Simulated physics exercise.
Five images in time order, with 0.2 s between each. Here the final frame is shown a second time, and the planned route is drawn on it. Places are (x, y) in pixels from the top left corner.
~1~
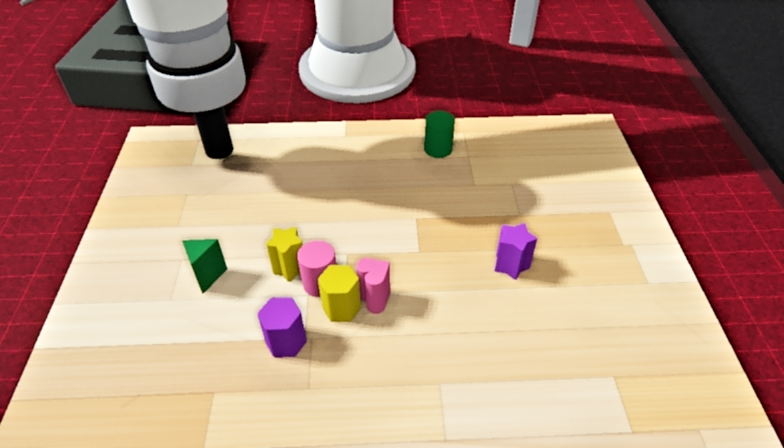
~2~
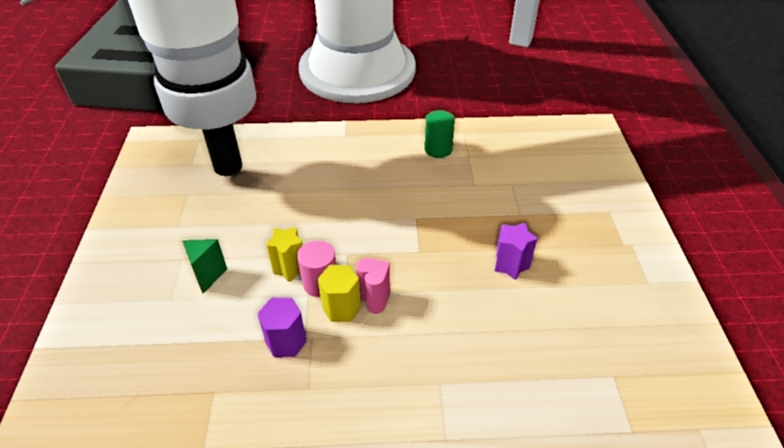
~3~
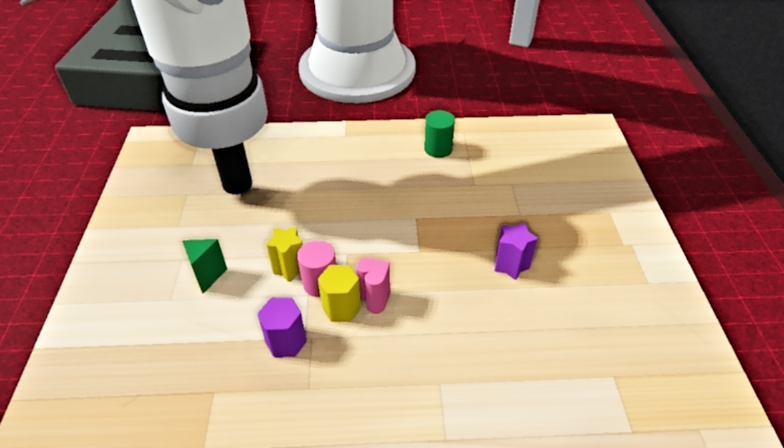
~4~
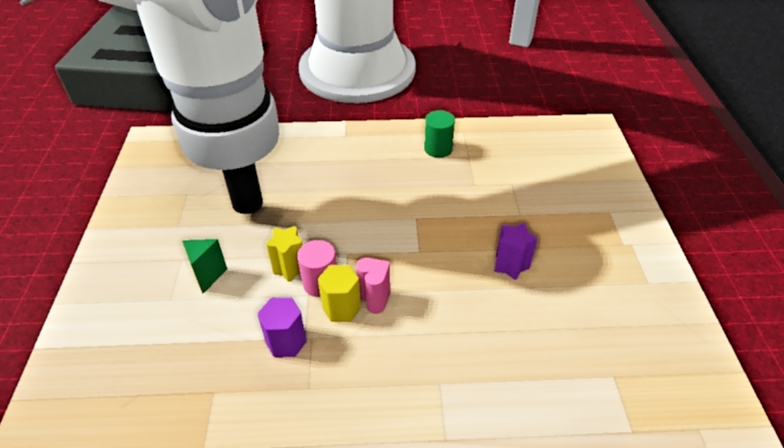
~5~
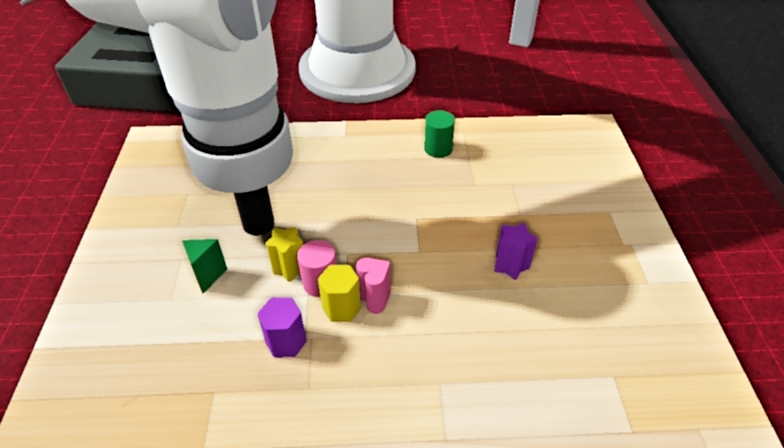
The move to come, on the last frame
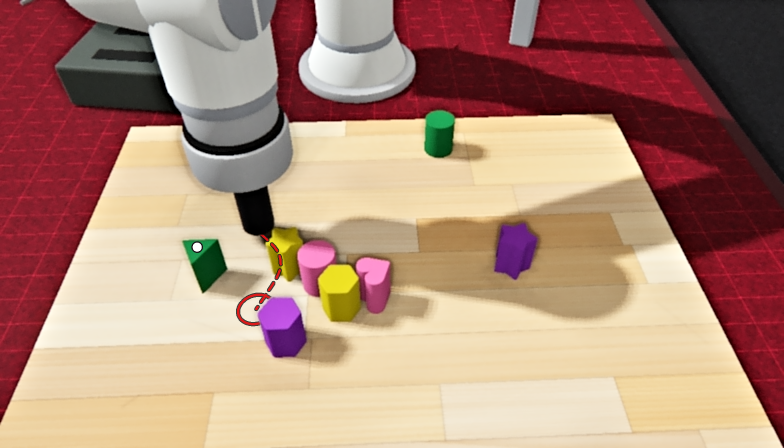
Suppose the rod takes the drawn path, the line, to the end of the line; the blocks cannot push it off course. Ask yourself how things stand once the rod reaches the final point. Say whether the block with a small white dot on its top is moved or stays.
Still in place.
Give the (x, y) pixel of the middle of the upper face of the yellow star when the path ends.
Put as a pixel place, it's (296, 262).
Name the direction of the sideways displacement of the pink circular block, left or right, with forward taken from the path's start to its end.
It goes left.
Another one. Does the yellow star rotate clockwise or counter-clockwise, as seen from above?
Looking down on the board, it turns counter-clockwise.
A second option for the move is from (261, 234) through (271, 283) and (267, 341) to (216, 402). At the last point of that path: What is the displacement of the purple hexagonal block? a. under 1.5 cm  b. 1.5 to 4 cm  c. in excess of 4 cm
Answer: B.
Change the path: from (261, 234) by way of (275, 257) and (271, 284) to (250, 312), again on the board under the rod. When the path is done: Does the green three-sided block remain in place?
In short: Yes.
Path on the board, from (261, 234) via (279, 254) and (275, 281), ending at (256, 309); the dot is on the green three-sided block.
What follows on the original path. One third of the way, rod (277, 245); yellow star (293, 244), turned 15° anticlockwise; pink circular block (323, 256); yellow hexagonal block (341, 281).
Two thirds of the way, rod (272, 272); yellow star (297, 260), turned 65° anticlockwise; pink circular block (332, 256); yellow hexagonal block (345, 284), turned 15° clockwise.
At the end, rod (253, 300); green three-sided block in place; yellow star (296, 262), turned 75° anticlockwise; pink circular block (332, 256); yellow hexagonal block (345, 284), turned 15° clockwise.
